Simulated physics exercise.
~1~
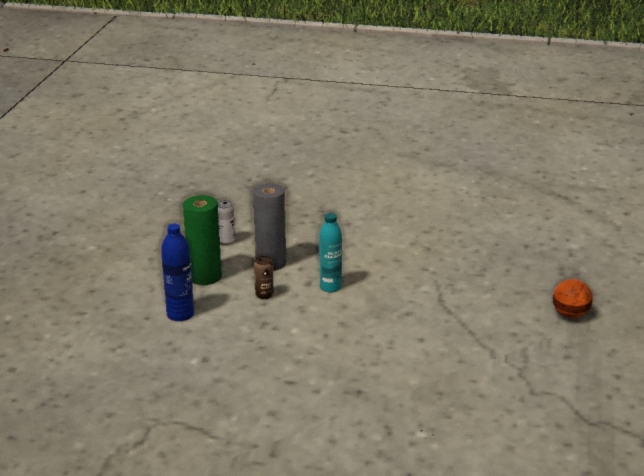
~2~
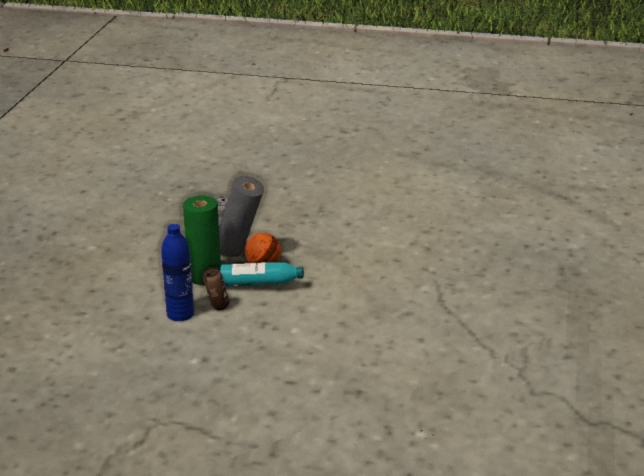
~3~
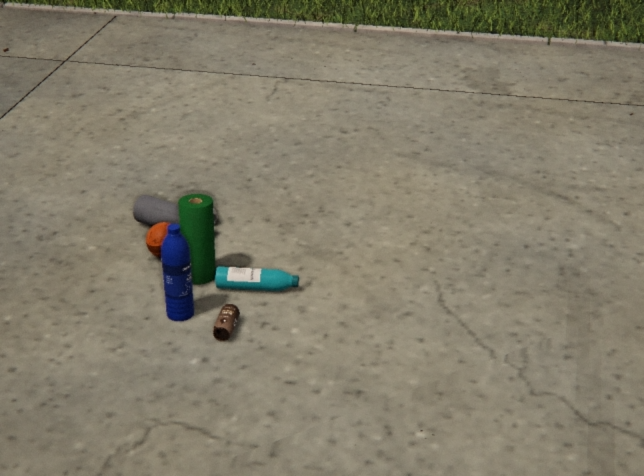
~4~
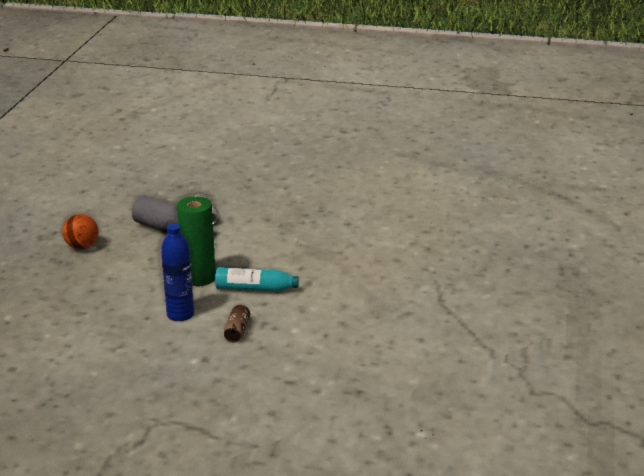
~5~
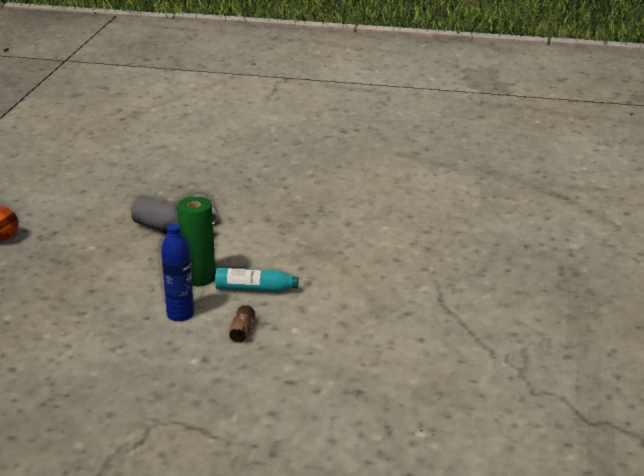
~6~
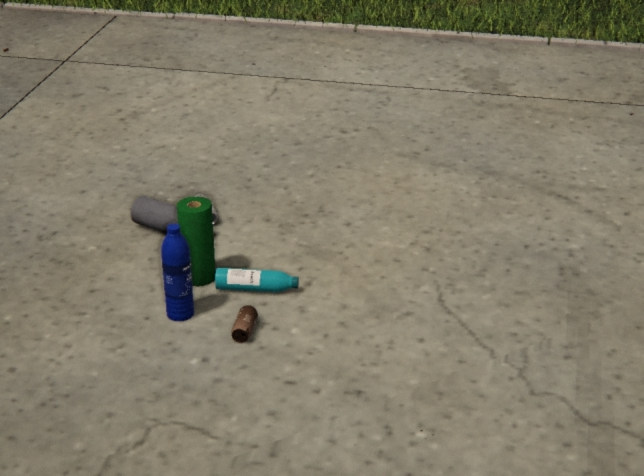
Orange ball rolling left across concrete, knocking over two bottles or cans and a grey roll, leaving blue bottle and green roll standing.
